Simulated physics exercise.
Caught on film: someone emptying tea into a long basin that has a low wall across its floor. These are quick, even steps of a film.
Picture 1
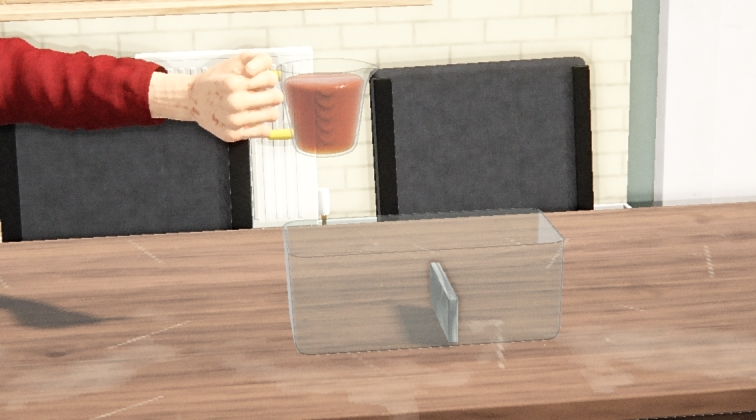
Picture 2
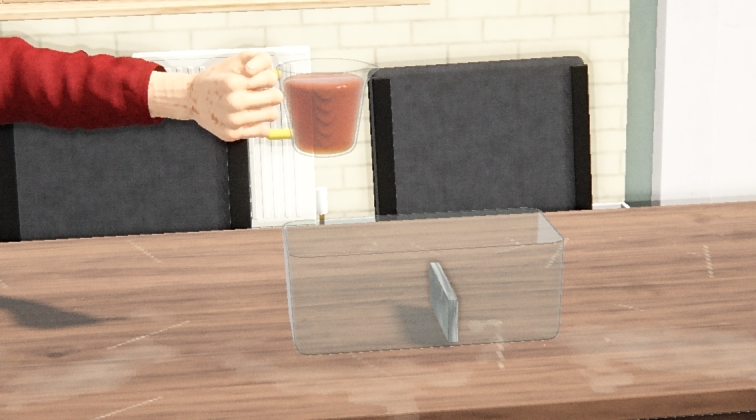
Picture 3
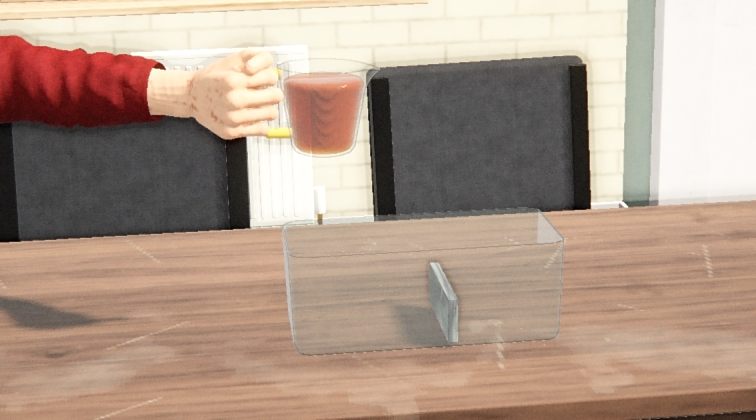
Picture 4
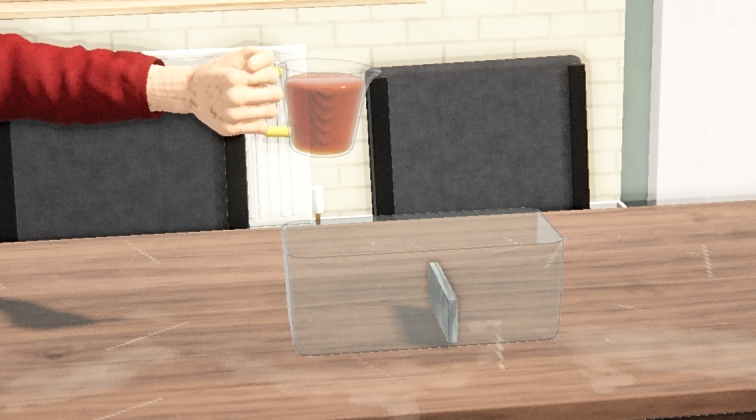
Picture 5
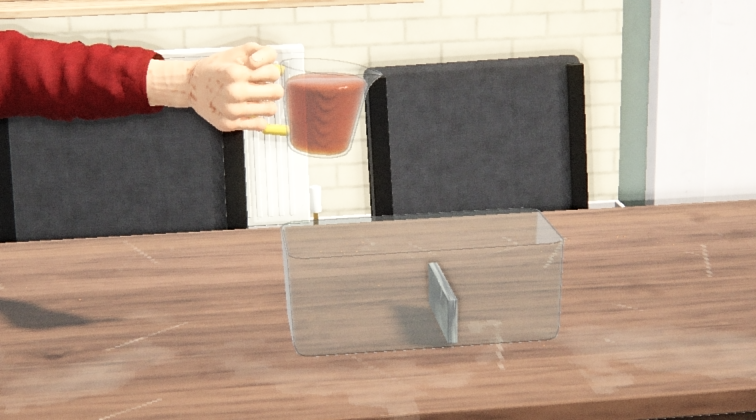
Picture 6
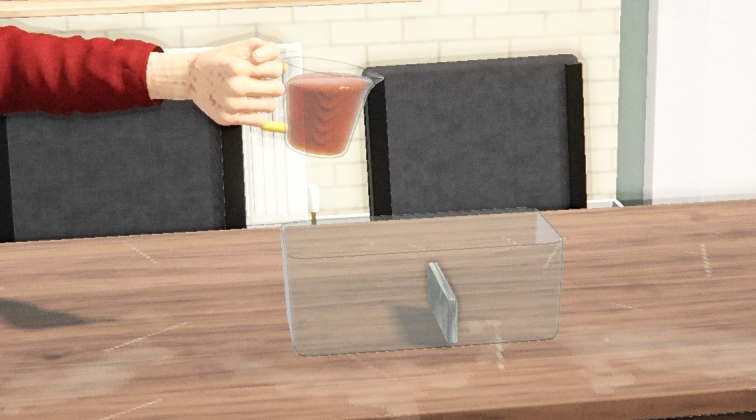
Above a wooden table, a hand in a red sleeve held a clear jug of reddish-brown tea over a long see-through basin with a low wall inside, keeping it still before tilting it slightly rightward.
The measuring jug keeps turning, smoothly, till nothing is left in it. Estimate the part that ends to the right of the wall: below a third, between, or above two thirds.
It comes to between a third and two thirds.
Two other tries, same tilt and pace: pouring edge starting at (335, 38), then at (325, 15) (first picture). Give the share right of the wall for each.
About 5 and 5 per cent.
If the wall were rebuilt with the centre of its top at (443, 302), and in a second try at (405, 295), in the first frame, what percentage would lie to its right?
About 60 and 95 per cent.
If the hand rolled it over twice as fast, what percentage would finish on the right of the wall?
Some 30 per cent.
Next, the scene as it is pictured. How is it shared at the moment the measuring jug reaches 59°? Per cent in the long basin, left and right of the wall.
Near 5 on the left, 5 on the right.
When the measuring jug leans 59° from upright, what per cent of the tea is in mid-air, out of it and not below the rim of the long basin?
Near 20 %.
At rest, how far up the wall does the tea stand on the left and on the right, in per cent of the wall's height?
Some 20 per cent left and 20 right.
A moment on, the measuring jug is tipped part way and 75 per cent is still to pour, 3 is left of the wall and 3 right of it.
Next, the measuring jug is tipped on its side and 23 per cent is still to pour, 18 is left of the wall and 39 right of it.
Then the measuring jug is tipped on its side and 2 per cent is still to pour, 49 is left of the wall and 46 right of it.
Later the measuring jug is tipped on its side and 0 per cent is still to pour, 52 is left of the wall and 47 right of it.
Finally, 52 per cent lies left of the wall, 47 right of it and 1 outside.
